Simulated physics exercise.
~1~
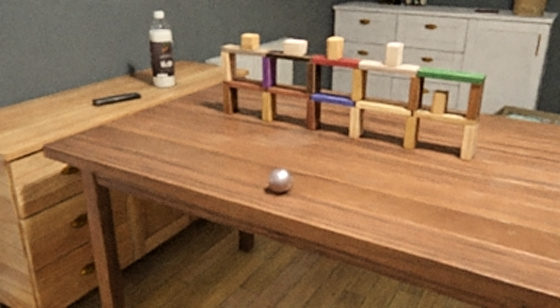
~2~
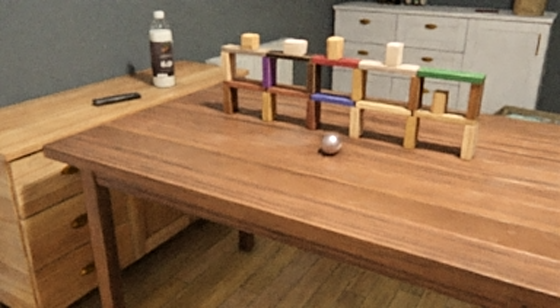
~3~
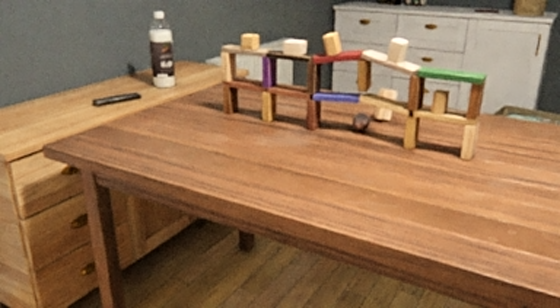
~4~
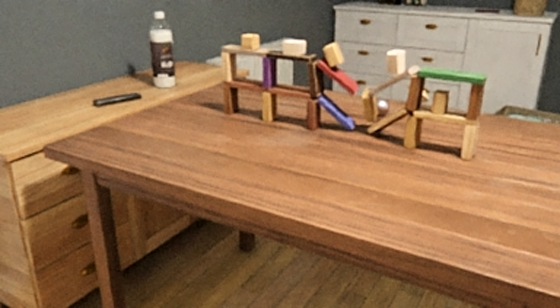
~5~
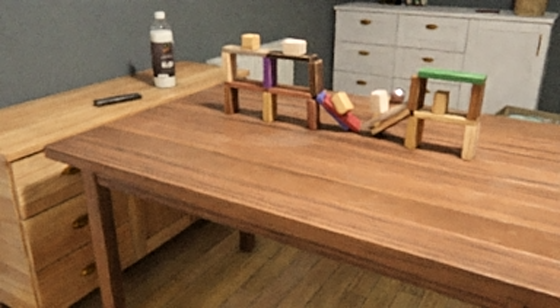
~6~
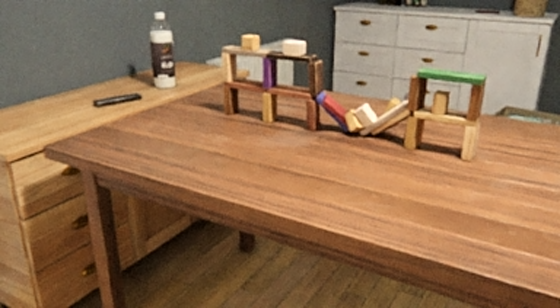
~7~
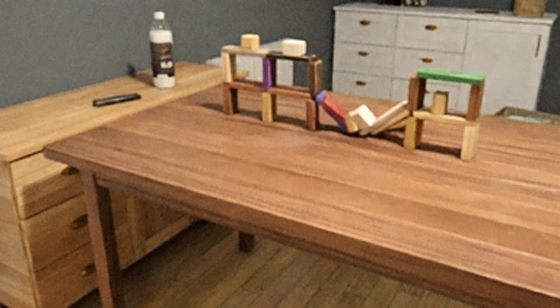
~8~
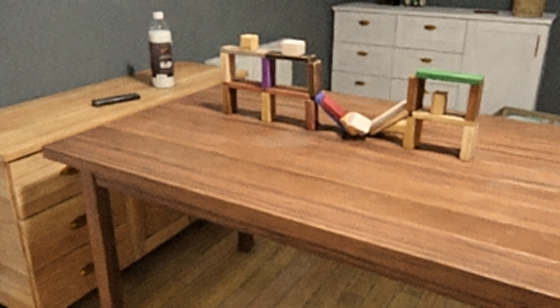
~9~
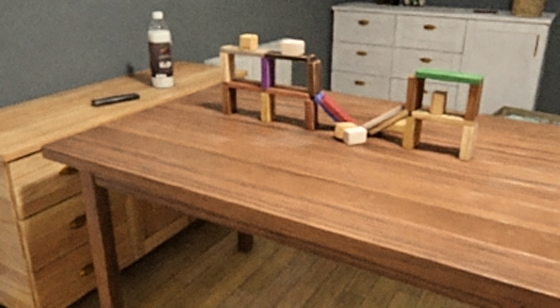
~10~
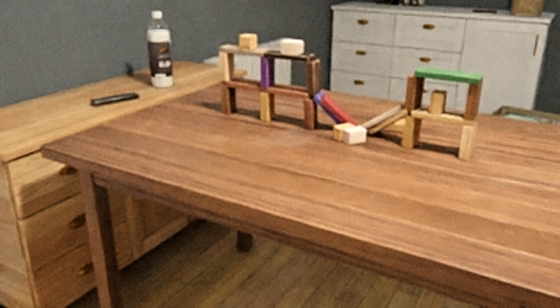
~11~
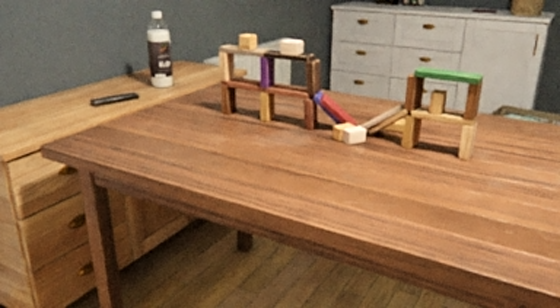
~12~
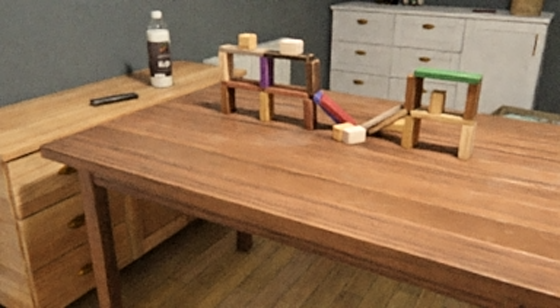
On a wooden table in a room with grey cabinets, a metallic ball rolls into a two-level structure of loose blocks and planks, knocking out a post; the red and blue planks and nearby blocks collapse, leaving a sloping heap between two standing sections.
